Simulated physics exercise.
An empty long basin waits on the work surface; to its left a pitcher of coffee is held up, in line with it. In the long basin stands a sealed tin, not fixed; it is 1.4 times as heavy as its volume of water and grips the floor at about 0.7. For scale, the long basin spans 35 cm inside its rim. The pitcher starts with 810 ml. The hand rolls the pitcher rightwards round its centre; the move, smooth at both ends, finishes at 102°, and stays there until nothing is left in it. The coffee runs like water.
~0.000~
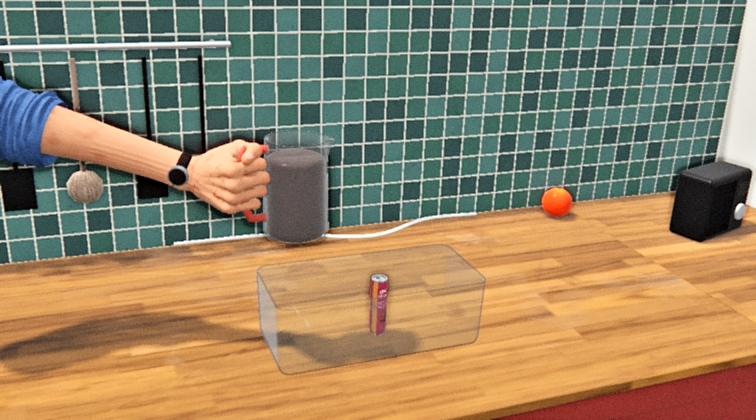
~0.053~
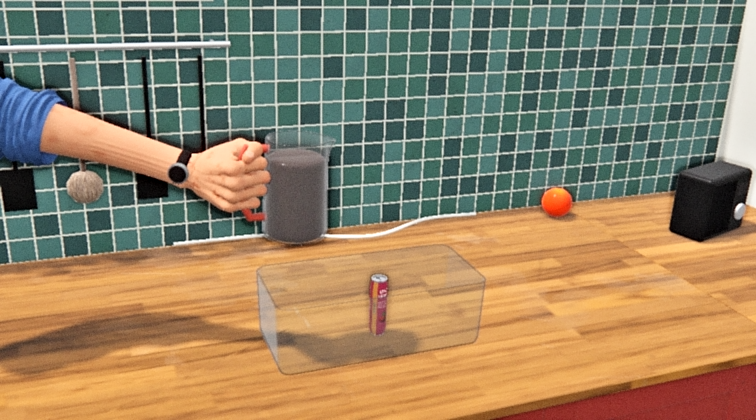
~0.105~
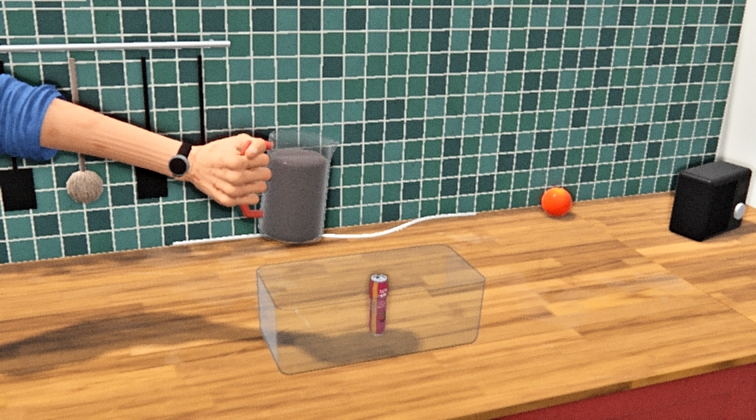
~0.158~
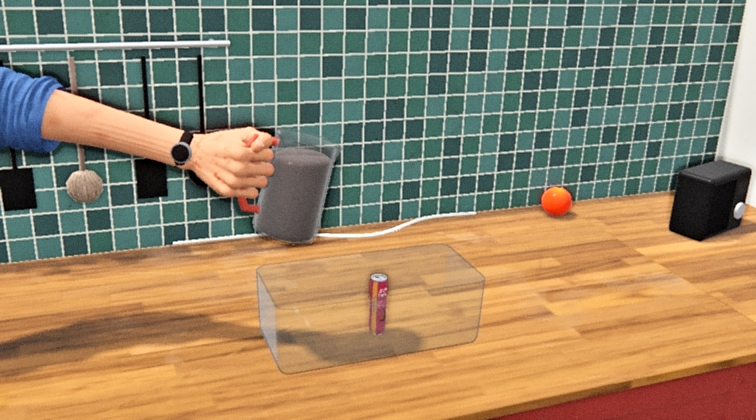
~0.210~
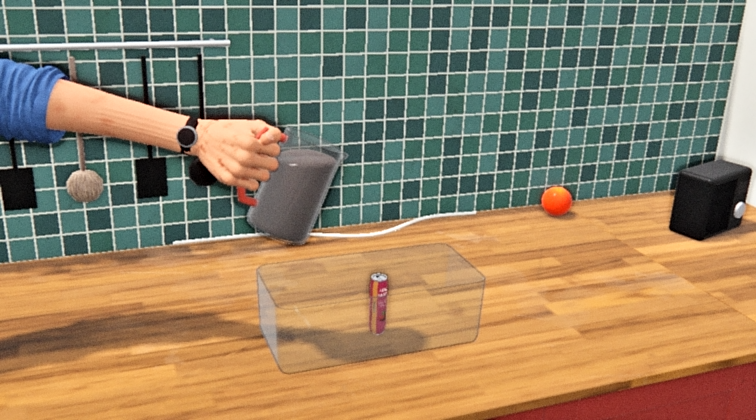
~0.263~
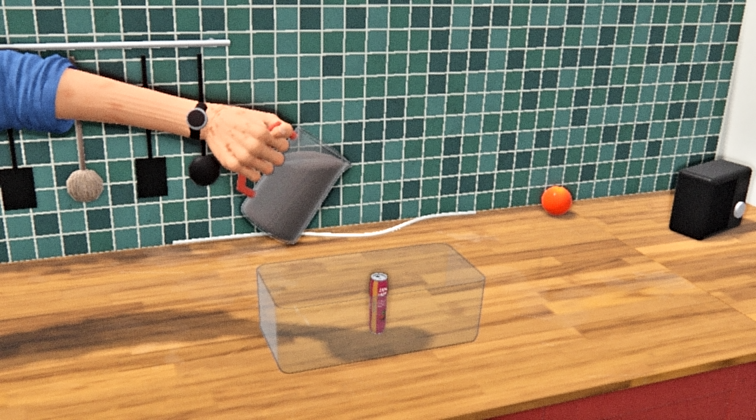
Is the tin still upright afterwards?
The tin remains upright.
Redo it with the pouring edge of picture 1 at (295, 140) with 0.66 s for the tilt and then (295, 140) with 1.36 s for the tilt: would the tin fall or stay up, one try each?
First it falls; then it stays up.
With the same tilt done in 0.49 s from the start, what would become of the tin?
Then it remains upright.
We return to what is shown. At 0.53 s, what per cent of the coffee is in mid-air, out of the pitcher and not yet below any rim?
Near 20 in a hundred.
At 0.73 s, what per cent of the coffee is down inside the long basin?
Some 40 per cent.
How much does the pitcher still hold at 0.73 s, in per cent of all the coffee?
About 36 per cent.
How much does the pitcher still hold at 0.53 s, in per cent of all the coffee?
About 76 per cent.
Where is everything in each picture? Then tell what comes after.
In the first picture, it leans 0°; its right rim is at (333, 137); the coffee meets the walls at (266, 158) and (323, 154); the long basin's rim runs from (266, 289) to (467, 262); the tin's top is at (379, 281).
In the second picture, it leans 2°; its right rim is at (335, 138); the coffee meets the walls at (267, 158) and (323, 155).
In the third picture, it leans 6°; its right rim is at (338, 141); the coffee meets the walls at (269, 157) and (326, 155).
In the fourth picture, it leans 14°; its right rim is at (343, 146); the coffee meets the walls at (268, 167) and (330, 156).
In the fifth picture, it leans 23°; its right rim is at (348, 154); the coffee meets the walls at (266, 178) and (336, 158).
In the sixth picture, it leans 35°; its right rim is at (352, 164); the coffee meets the walls at (259, 184) and (345, 160).
By 0.53 s the tilt is 93° and 76 per cent is still to pour; the tin stands where it began.
By 0.73 s the tilt is 102° and 36 per cent is still to pour; the tin stands where it began.
By 0.94 s the tilt is 102° and 12 per cent is still to pour; the tin stands where it began.
By 1.16 s the tilt is 102° and 3 per cent is still to pour; the tin stands where it began.
At rest the tin stands where it began.
